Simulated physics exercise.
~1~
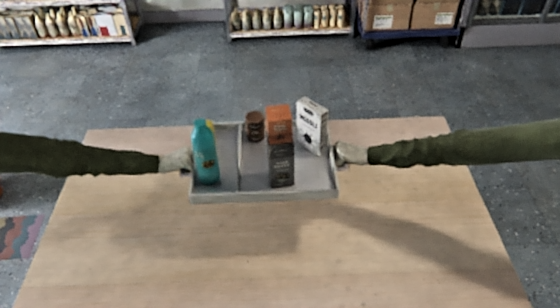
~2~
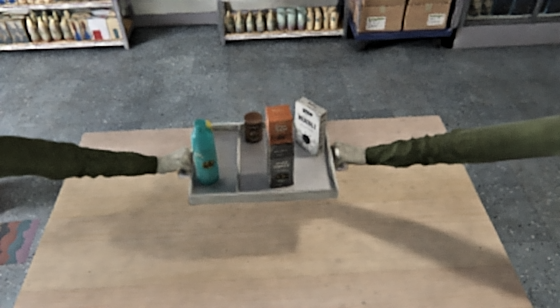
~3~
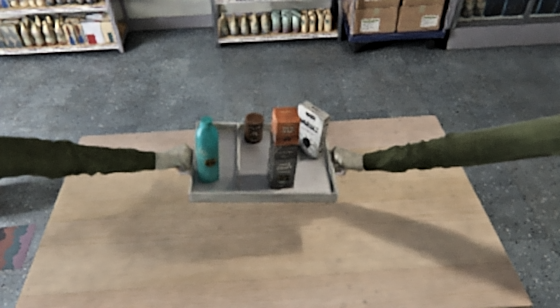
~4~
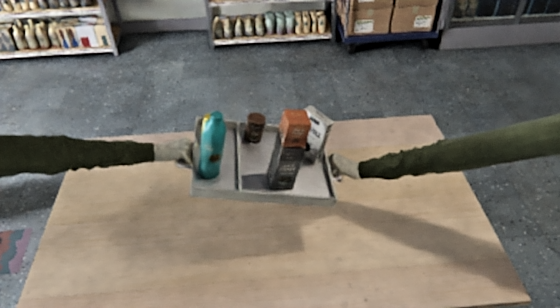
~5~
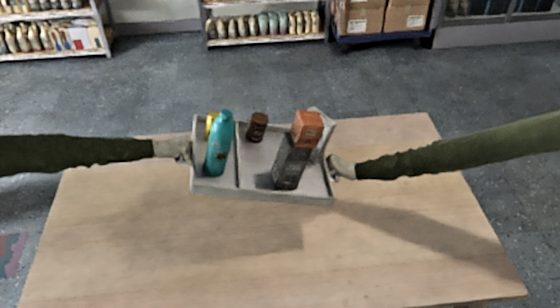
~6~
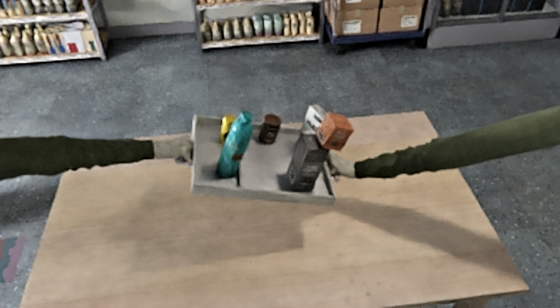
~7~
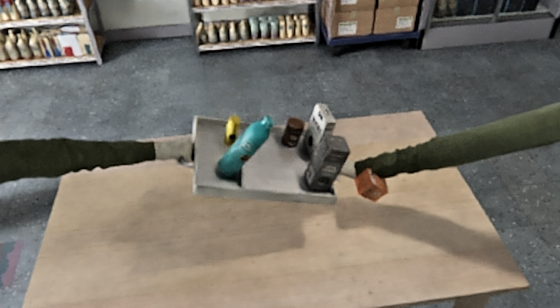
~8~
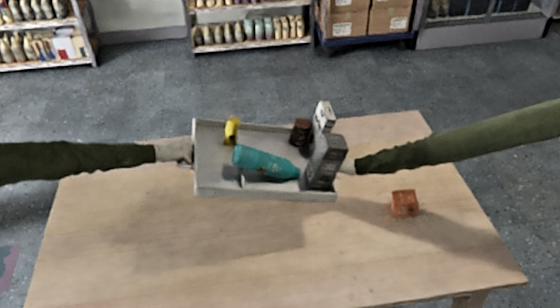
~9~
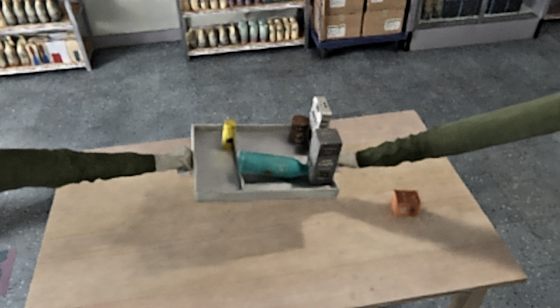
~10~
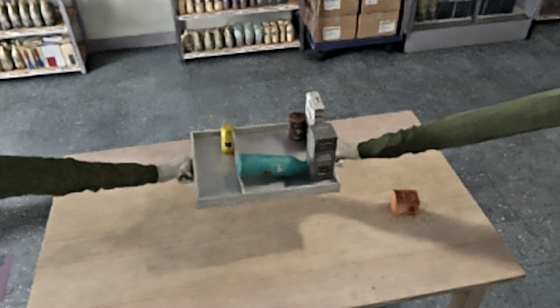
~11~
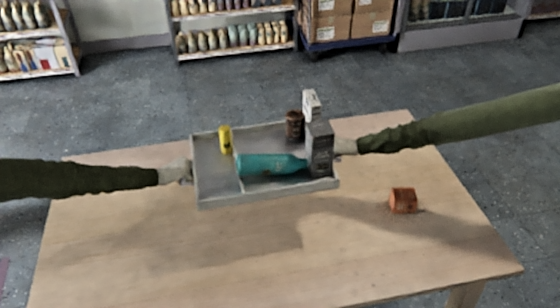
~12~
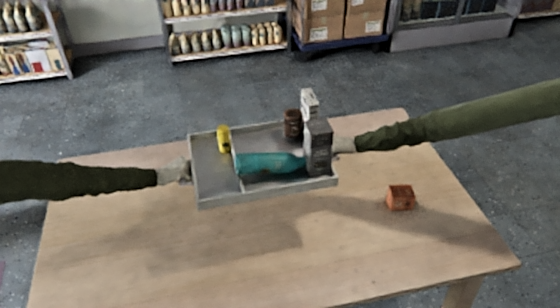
A handheld tray tips right, dropping the orange carton and toppling the turquoise bottle, then levels.
